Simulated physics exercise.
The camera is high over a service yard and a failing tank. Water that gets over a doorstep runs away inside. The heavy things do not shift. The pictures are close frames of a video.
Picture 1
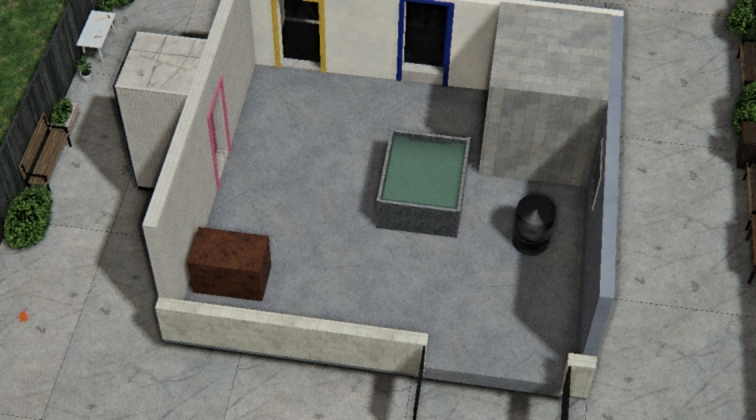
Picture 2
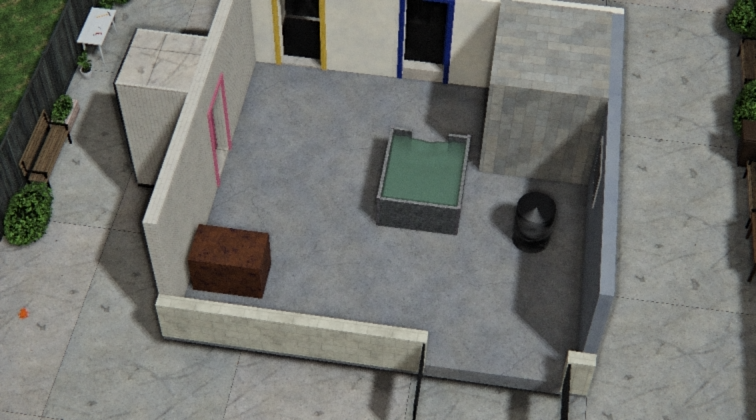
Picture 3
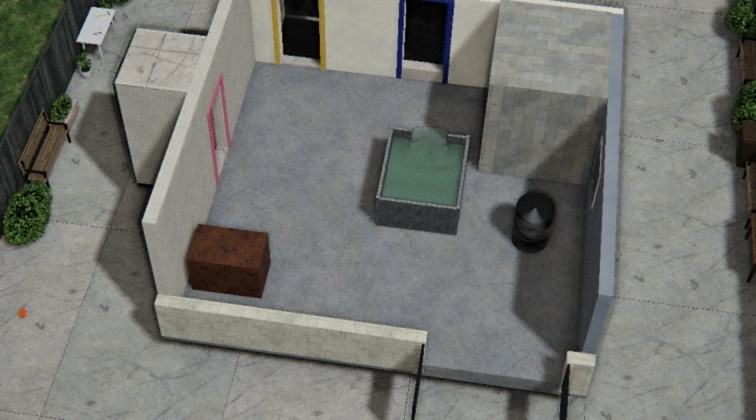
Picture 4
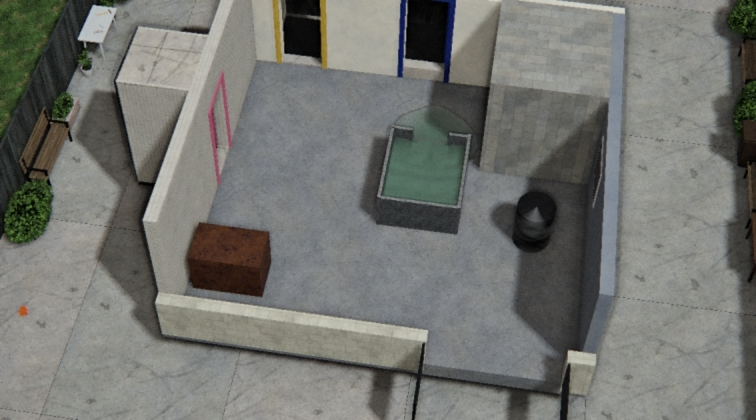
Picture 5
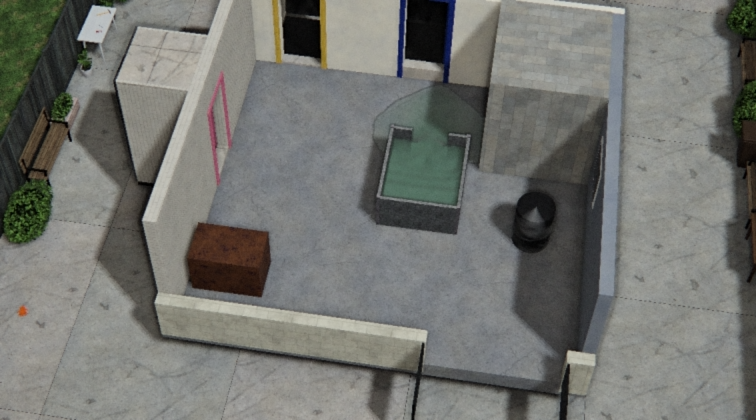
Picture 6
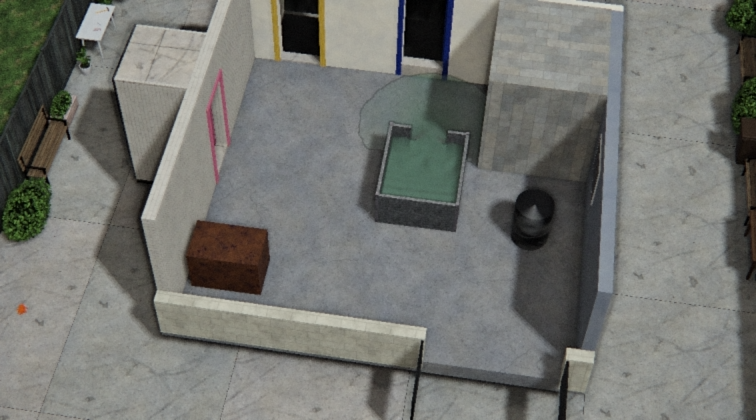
Green water pouring through a gap in the far side of a square tank and spreading across a walled grey yard.
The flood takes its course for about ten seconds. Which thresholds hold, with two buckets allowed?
The yellow door lets in a lot; the blue door admits no more than that; the pink door admits no more than that.
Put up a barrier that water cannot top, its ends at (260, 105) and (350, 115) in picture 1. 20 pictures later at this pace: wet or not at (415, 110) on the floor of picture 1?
Verdict: Flooded.
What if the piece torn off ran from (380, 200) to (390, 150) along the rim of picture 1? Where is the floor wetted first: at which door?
That is the pink one.
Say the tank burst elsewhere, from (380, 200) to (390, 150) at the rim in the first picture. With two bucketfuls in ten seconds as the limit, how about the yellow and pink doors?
One by one: Yellow passes that mark; pink floods.
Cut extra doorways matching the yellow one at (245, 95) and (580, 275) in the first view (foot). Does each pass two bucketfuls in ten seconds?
In that order: Lets more in, holds.
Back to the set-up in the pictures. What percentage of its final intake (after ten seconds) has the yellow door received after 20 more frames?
Close to 5 %.
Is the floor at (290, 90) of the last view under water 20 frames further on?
At that place: Awash.
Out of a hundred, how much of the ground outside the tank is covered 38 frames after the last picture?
Near 50 in a hundred.
A moment on, water covers 15 % of the floor; the yellow door not reached, the blue door wet at the sill, nothing in, the pink door not reached.
Next, water covers 20 % of the floor; the yellow door wet at the sill, nothing in, the blue door under two buckets in, the pink door not reached.
Then, water covers 30 % of the floor; the yellow door under two buckets in, the blue door under two buckets in, the pink door wet at the sill, nothing in.
Later, water covers 50 % of the floor; the yellow door under two buckets in, the blue door under two buckets in, the pink door wet at the sill, nothing in.
In the end, water covers 75 % of the floor; the yellow door over two buckets in, the blue door under two buckets in, the pink door under two buckets in.
